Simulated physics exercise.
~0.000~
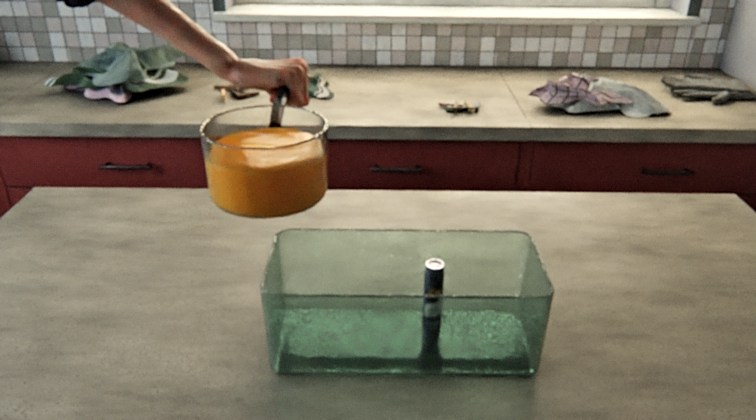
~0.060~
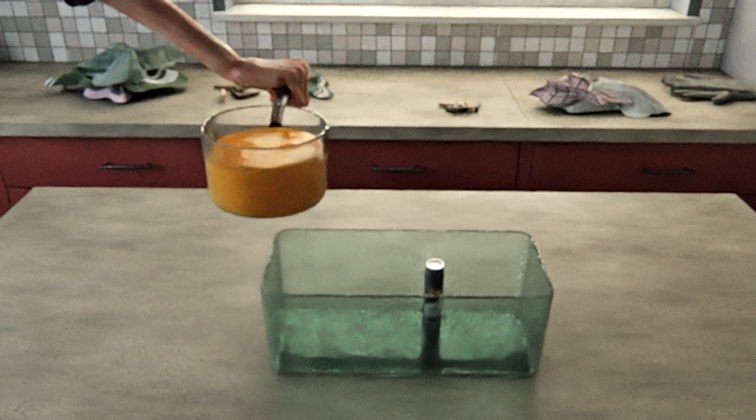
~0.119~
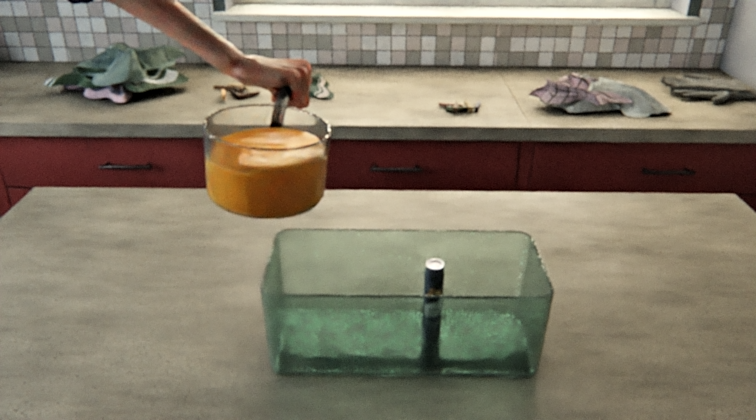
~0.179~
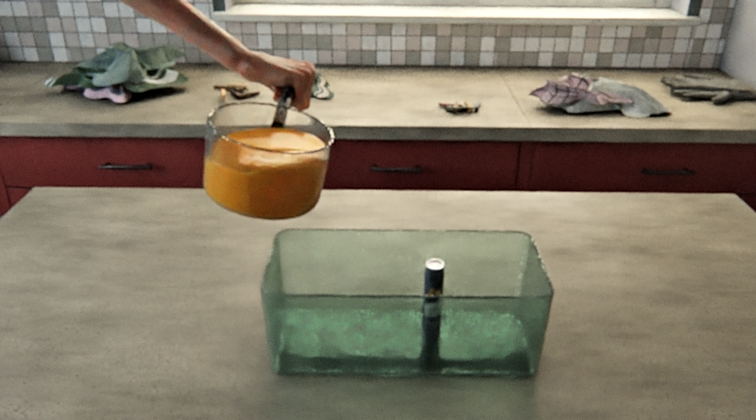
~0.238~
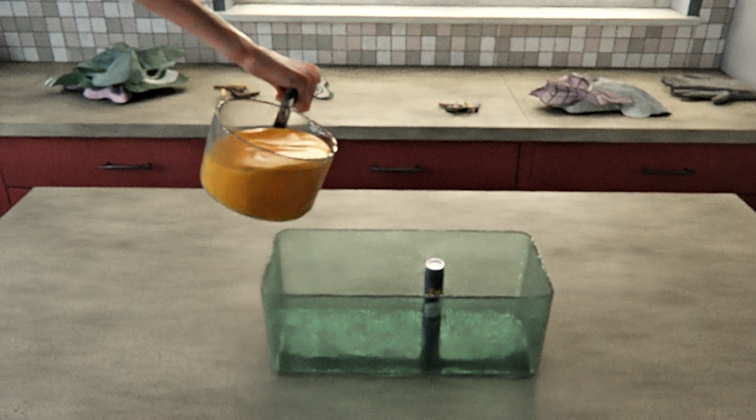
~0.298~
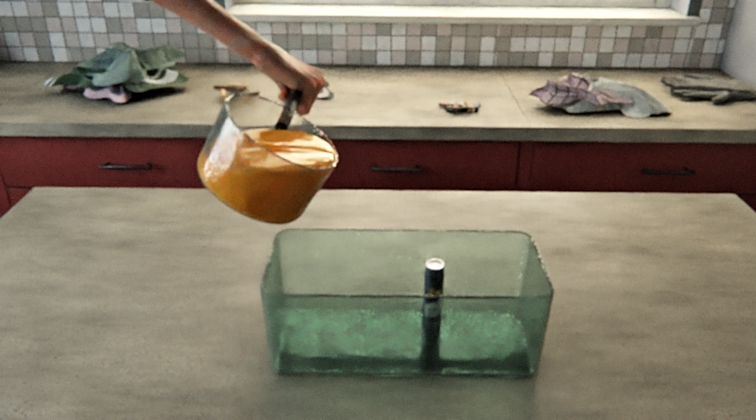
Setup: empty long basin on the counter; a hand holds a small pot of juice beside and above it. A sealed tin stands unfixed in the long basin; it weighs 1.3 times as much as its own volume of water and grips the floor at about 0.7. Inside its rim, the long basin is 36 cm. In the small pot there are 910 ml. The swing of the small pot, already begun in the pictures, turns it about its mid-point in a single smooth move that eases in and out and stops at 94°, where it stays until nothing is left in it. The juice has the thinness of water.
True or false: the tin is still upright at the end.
True.
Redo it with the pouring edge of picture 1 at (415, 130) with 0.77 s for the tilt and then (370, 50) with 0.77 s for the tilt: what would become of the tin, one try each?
First it keeps standing; then it topples.
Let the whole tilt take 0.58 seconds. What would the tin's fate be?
So the tin will hold steady.
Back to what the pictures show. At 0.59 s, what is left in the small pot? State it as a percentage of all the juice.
I reckon about 52 in a hundred is still held.
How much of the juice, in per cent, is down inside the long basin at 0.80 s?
Looks like about 72 % of the whole amount.
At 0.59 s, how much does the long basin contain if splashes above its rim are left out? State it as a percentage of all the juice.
Roughly 14 percent of it.
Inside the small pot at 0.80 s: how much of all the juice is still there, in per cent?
I'd say some 18 per cent remains.
After 0.59 s the tilt is 82° and 52 per cent is still to pour; the tin stands where it began.
After 0.80 s the tilt is 94° and 18 per cent is still to pour; the tin stands where it began.
After 1.03 s the tilt is 94° and 6 per cent is still to pour; the tin stands where it began.
After 1.27 s the tilt is 94° and 2 per cent is still to pour; the tin stands where it began.
In the end the tin stands where it began.
